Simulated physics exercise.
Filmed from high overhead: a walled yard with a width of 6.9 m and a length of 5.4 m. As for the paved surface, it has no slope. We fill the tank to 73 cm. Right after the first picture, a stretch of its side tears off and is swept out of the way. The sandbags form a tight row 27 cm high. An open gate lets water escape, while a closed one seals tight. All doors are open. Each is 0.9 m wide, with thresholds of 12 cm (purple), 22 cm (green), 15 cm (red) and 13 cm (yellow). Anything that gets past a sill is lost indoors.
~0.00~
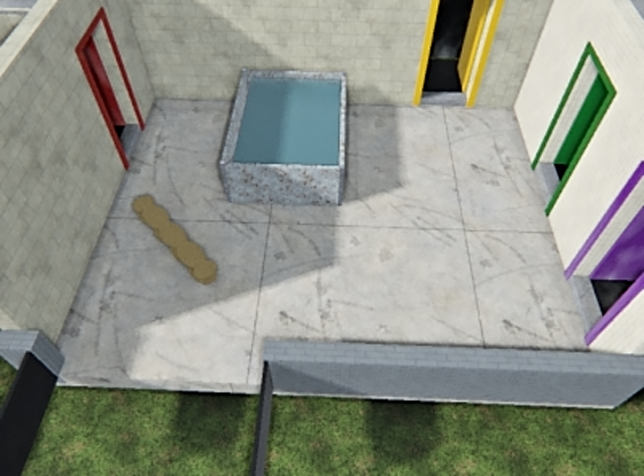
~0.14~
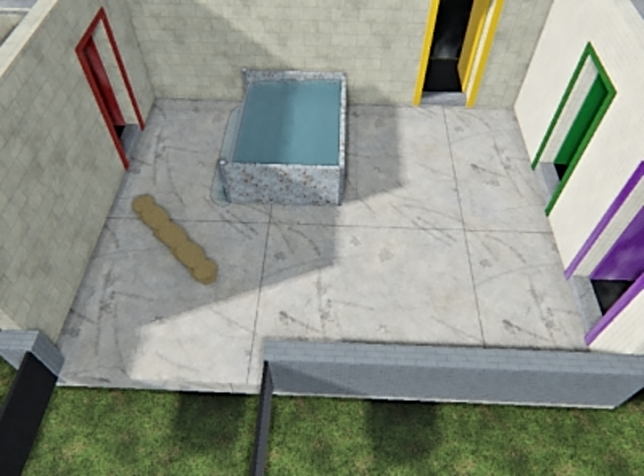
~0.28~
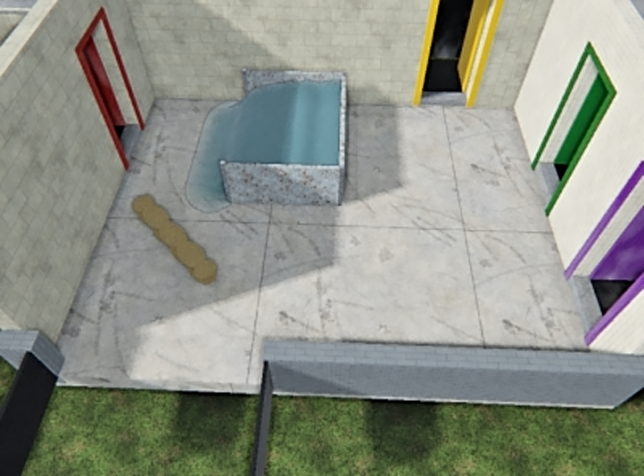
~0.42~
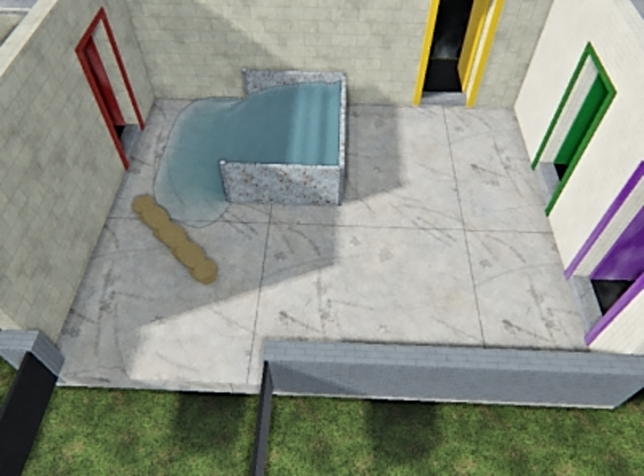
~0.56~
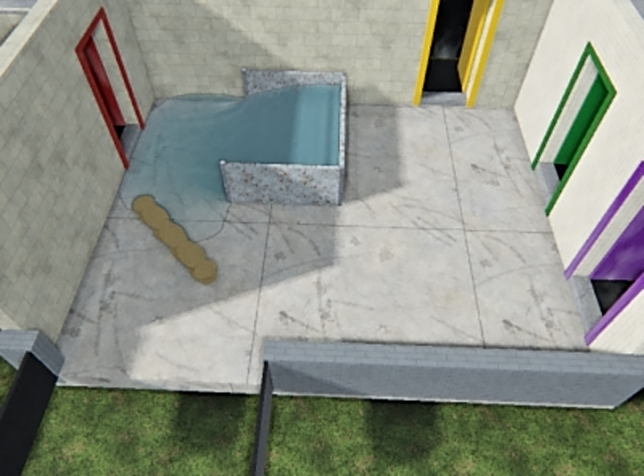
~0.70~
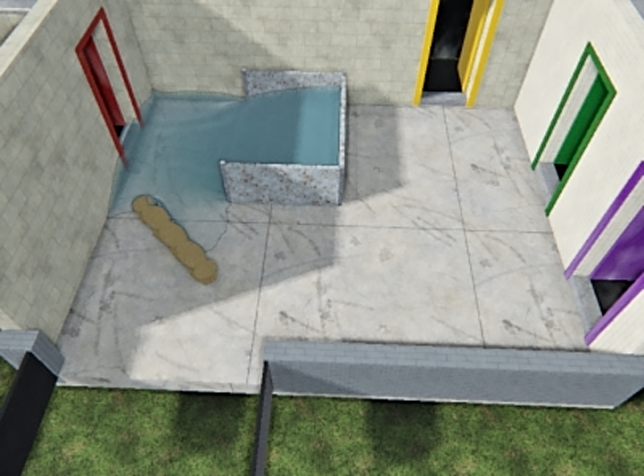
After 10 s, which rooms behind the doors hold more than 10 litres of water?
Purple door: Short of the set amount; green door: Short of the set amount; red door: Beyond the set amount; yellow door: Short of the set amount.
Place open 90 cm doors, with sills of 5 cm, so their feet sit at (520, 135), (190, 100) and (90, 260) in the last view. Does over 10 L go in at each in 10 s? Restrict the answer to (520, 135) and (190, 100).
In turn: Under, above.
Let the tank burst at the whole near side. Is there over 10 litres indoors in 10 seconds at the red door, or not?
Then red does not exceed it.
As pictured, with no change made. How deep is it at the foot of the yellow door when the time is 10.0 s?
About 1.5 centimetres.
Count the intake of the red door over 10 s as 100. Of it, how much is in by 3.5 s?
It comes to about 95 per cent.
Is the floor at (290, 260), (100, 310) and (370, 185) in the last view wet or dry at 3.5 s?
First spot submerged, second submerged, third not yet wet.
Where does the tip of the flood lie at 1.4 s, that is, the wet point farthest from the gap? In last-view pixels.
That would be close to (72, 307).
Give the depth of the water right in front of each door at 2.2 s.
Depths in centimetres - purple: 0, green: 0, red: 40, yellow: 0.
After 1.4 s water covers 20 % of the floor and is deepest (52 cm) near (149, 140); purple door not reached, green door not reached, red door 49 cm at the sill, 155 L in, yellow door not reached.
After 2.2 s water covers 35 % of the floor and is deepest (40 cm) near (130, 161); purple door not reached, green door not reached, red door 40 cm at the sill, 353 L in, yellow door not reached.
After 3.5 s water covers 45 % of the floor and is deepest (22 cm) near (148, 201); purple door not reached, green door not reached, red door 21 cm at the sill, 458 L in, yellow door not reached.
After 6.0 s water covers 75 % of the floor and is deepest (16 cm) near (223, 171); purple door 5 cm at the sill, 0 L in, green door 3 cm at the sill, 0 L in, red door 10 cm at the sill, 471 L in, yellow door 2 cm at the sill, 0 L in.
After 10.0 s water covers 85 % of the floor and is deepest (12 cm) near (168, 210); purple door 5 cm at the sill, 0 L in, green door 5 cm at the sill, 0 L in, red door 10 cm at the sill, 471 L in, yellow door 2 cm at the sill, 0 L in.
